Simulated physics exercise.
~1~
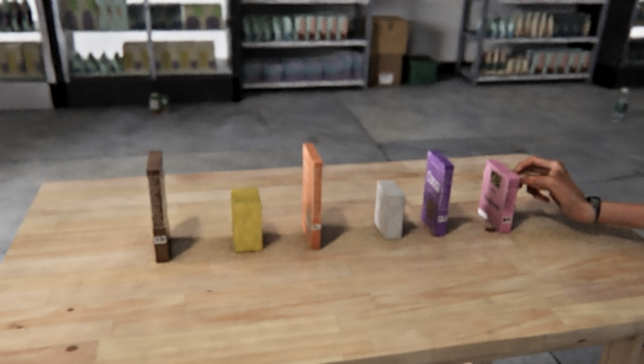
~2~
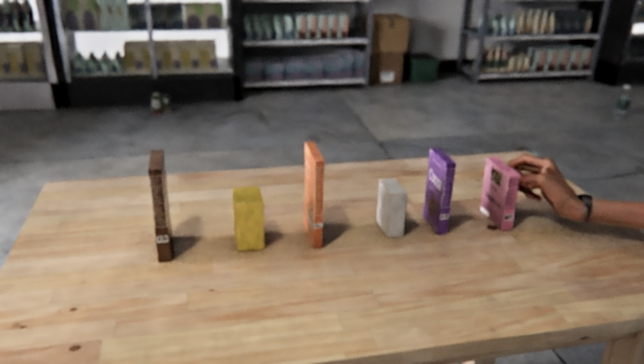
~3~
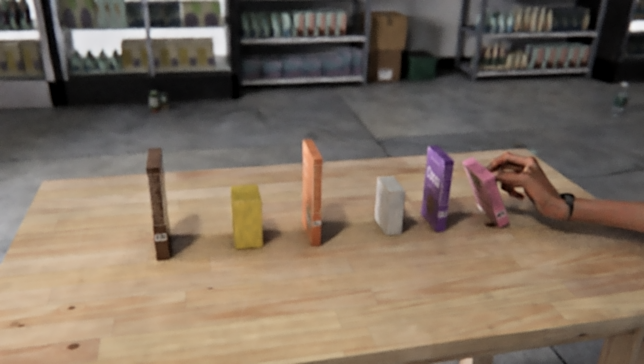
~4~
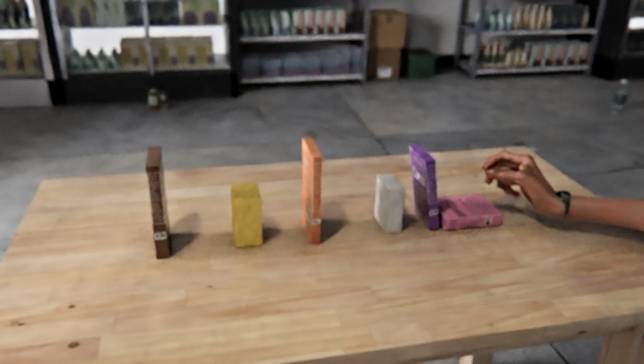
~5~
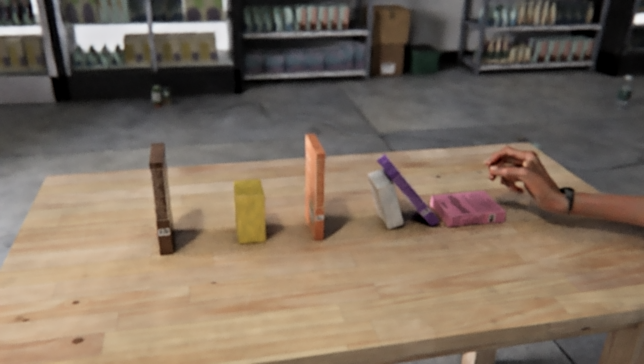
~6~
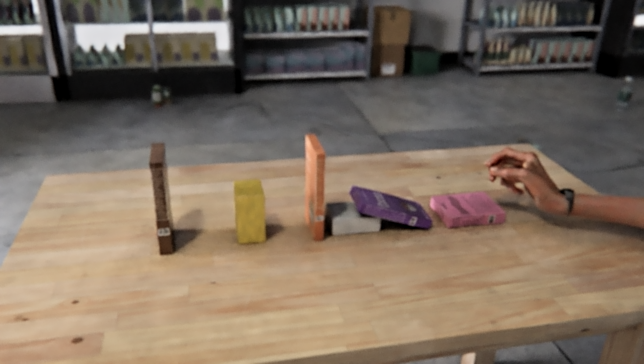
A hand tipped the pink packet leftward on a wooden table, and it knocked into the purple packet, which toppled onto the white box and took it down too, while the orange, yellow and brown ones stayed standing.
